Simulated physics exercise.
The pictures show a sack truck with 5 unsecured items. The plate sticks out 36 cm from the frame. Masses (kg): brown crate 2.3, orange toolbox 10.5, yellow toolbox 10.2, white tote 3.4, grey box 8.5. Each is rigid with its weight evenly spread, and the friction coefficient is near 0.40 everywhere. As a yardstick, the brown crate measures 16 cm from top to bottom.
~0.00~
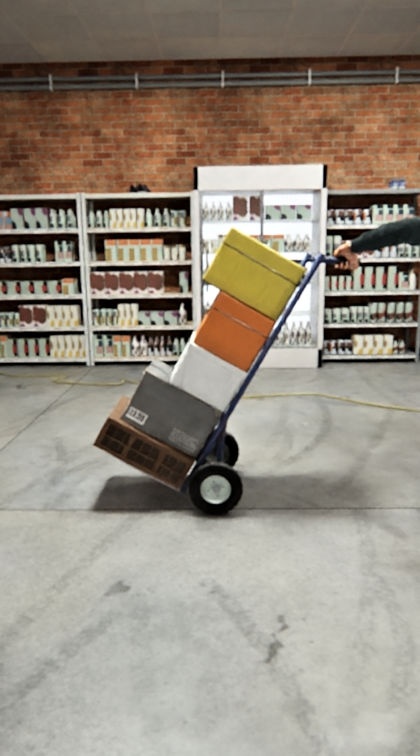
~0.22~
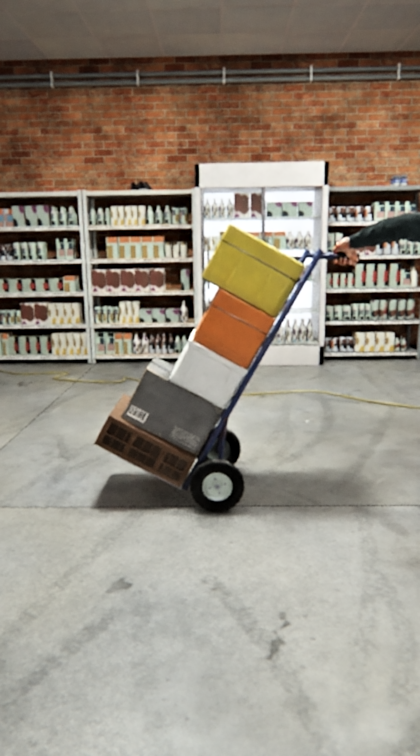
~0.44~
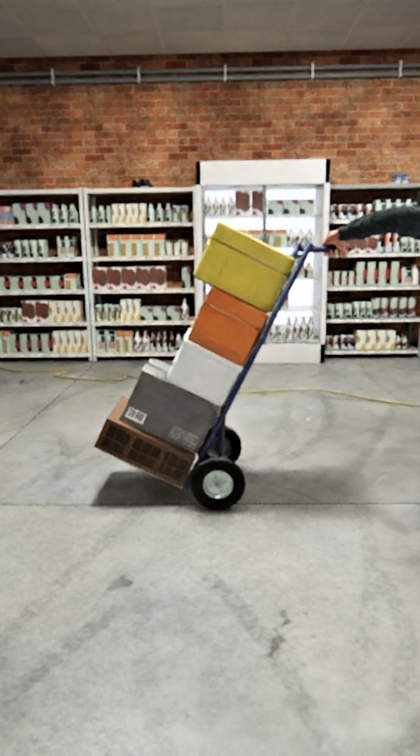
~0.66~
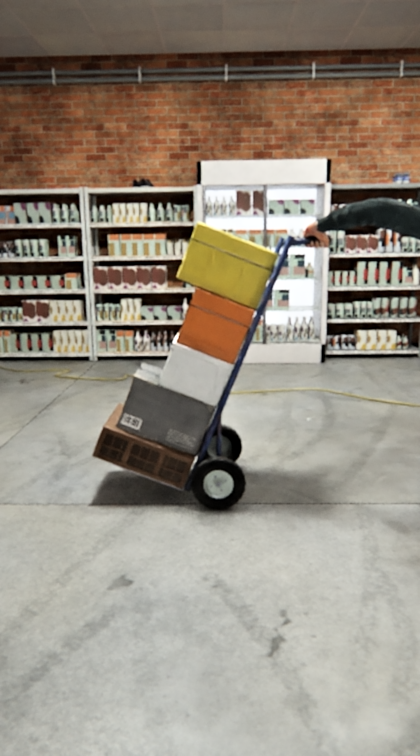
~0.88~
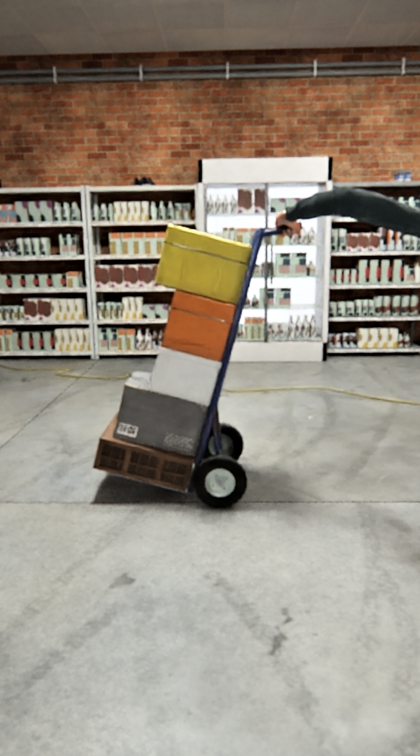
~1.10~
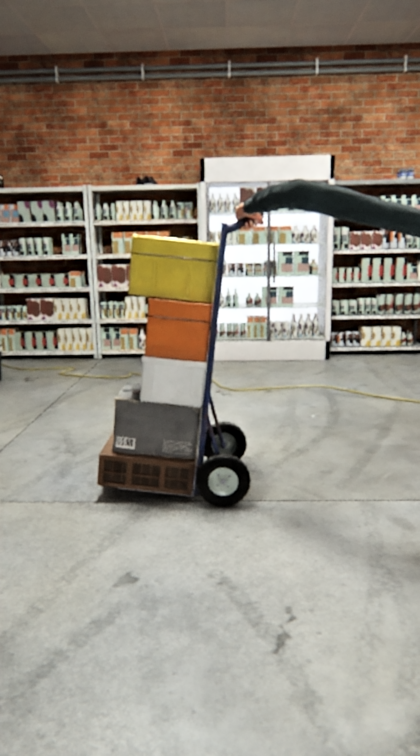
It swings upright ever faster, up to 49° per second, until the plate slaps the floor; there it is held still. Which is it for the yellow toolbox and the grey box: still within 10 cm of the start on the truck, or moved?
The yellow toolbox stays put and the grey box stays put.
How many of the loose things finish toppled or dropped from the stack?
That comes to 0.
After 1.30 s, truck upright; yellow toolbox slid 3 cm near (146, 275); orange toolbox slid 2 cm.
After 1.70 s, truck upright; yellow toolbox tipped 5° from how it sat near (140, 275); orange toolbox tipped 5° from how it sat; white tote tipped 5° from how it sat.
At rest (2.2 s), all 5 in place, give or take 10 cm. In the last view, yellow toolbox near (152, 276), grey box near (155, 427).
